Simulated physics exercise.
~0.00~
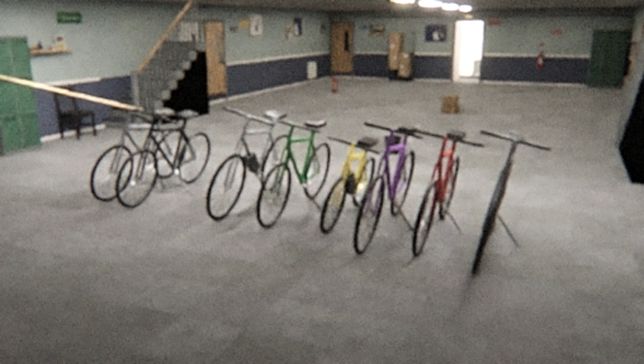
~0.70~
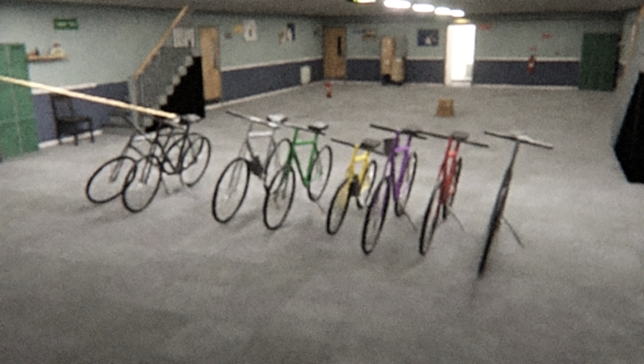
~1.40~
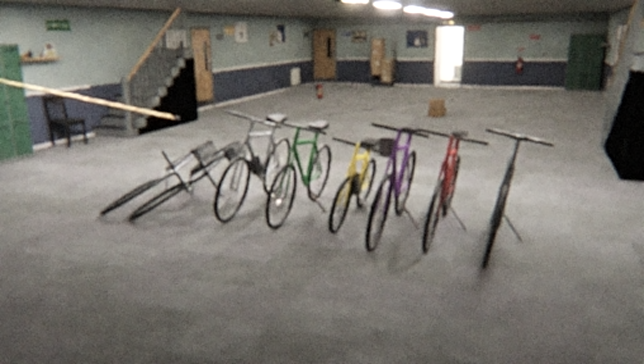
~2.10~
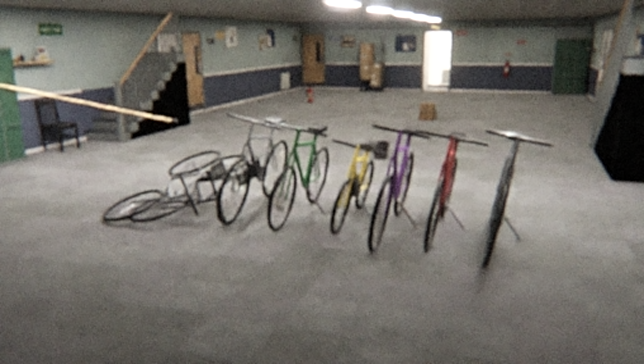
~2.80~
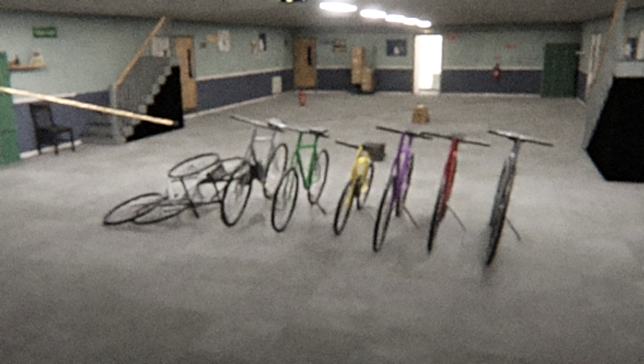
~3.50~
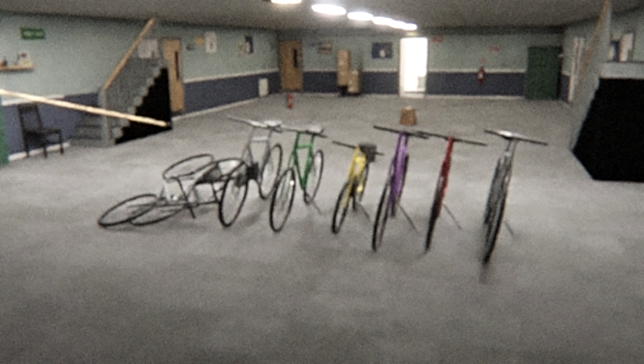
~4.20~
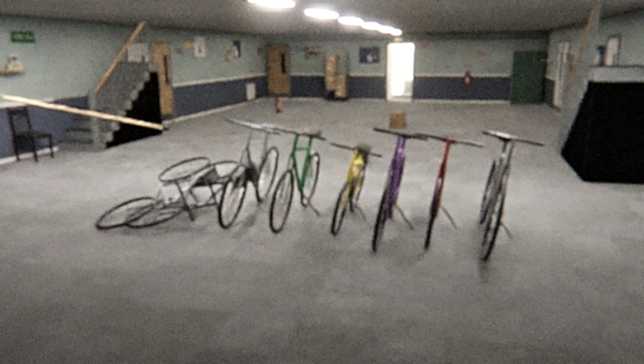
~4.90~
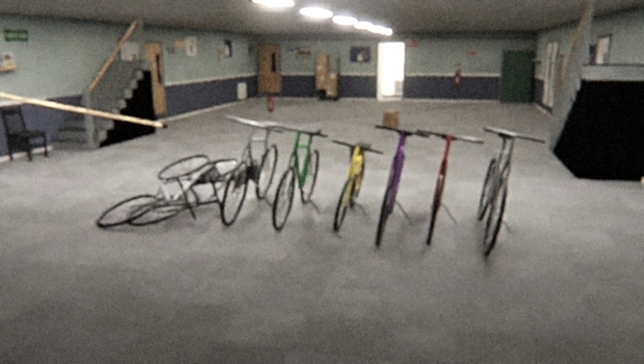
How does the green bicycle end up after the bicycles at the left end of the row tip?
The green bicycle stays upright in its place, still standing in the row with the other bicycles that did not fall.
